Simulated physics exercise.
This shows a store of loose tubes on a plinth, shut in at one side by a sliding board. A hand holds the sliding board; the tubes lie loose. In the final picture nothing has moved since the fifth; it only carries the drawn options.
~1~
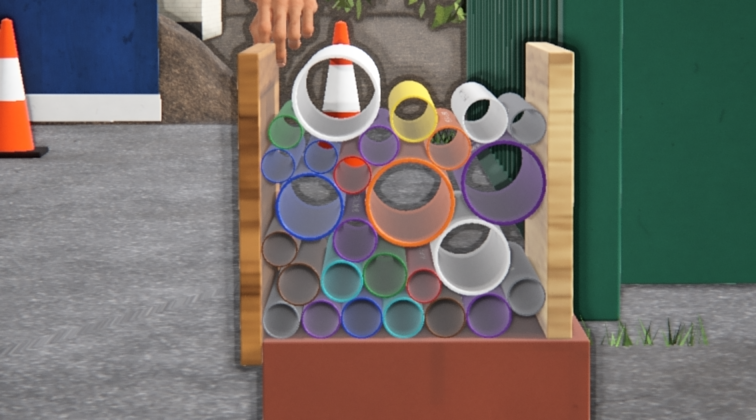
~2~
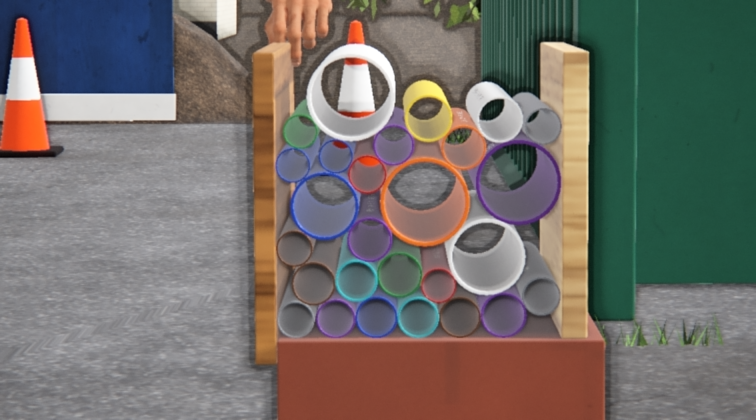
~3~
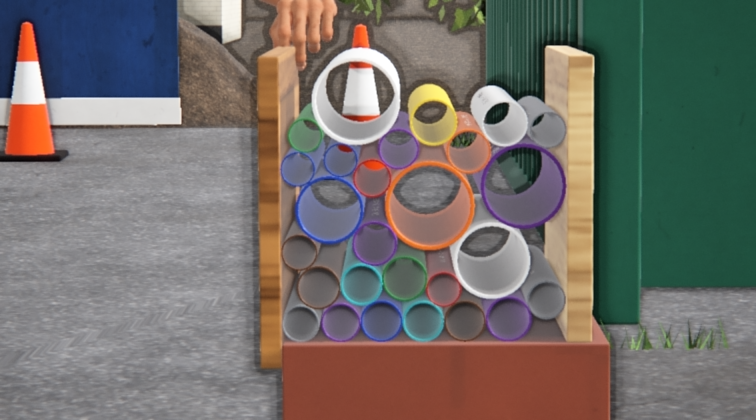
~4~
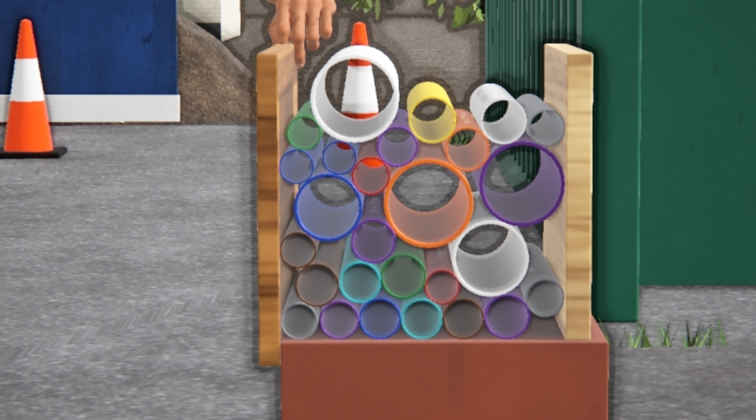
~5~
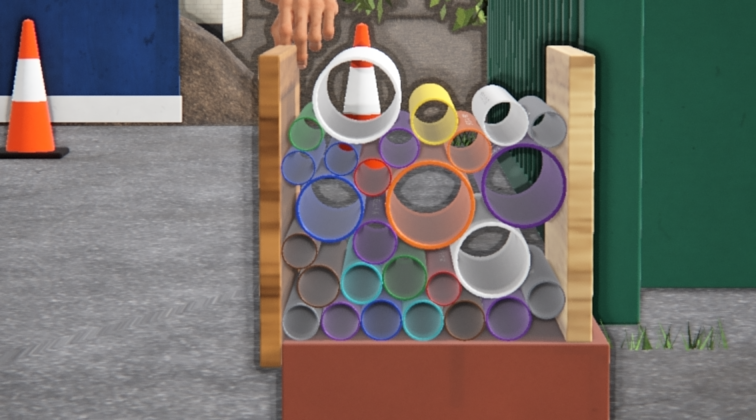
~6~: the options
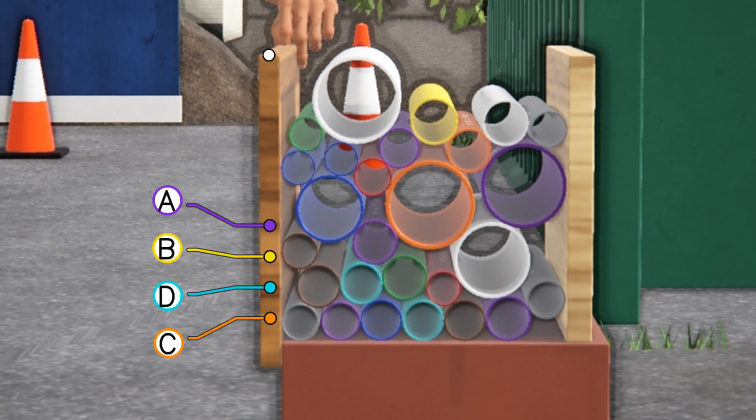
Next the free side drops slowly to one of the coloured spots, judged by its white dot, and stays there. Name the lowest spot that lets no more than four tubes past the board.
Down to B.
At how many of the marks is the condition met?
The number is two.
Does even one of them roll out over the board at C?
Yes.
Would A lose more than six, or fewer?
It loses fewer than six.
On the copy, A at (270, 226); B at (270, 257); C at (270, 319); D at (270, 287); the white dot at (269, 55).
On B. First, top of the board (281, 143).
Then, top of the board (281, 241).
Finally, top of the board (282, 255), two out over the board.
By contrast, A one out over the board; C more than four out over the board; D more than four out over the board.
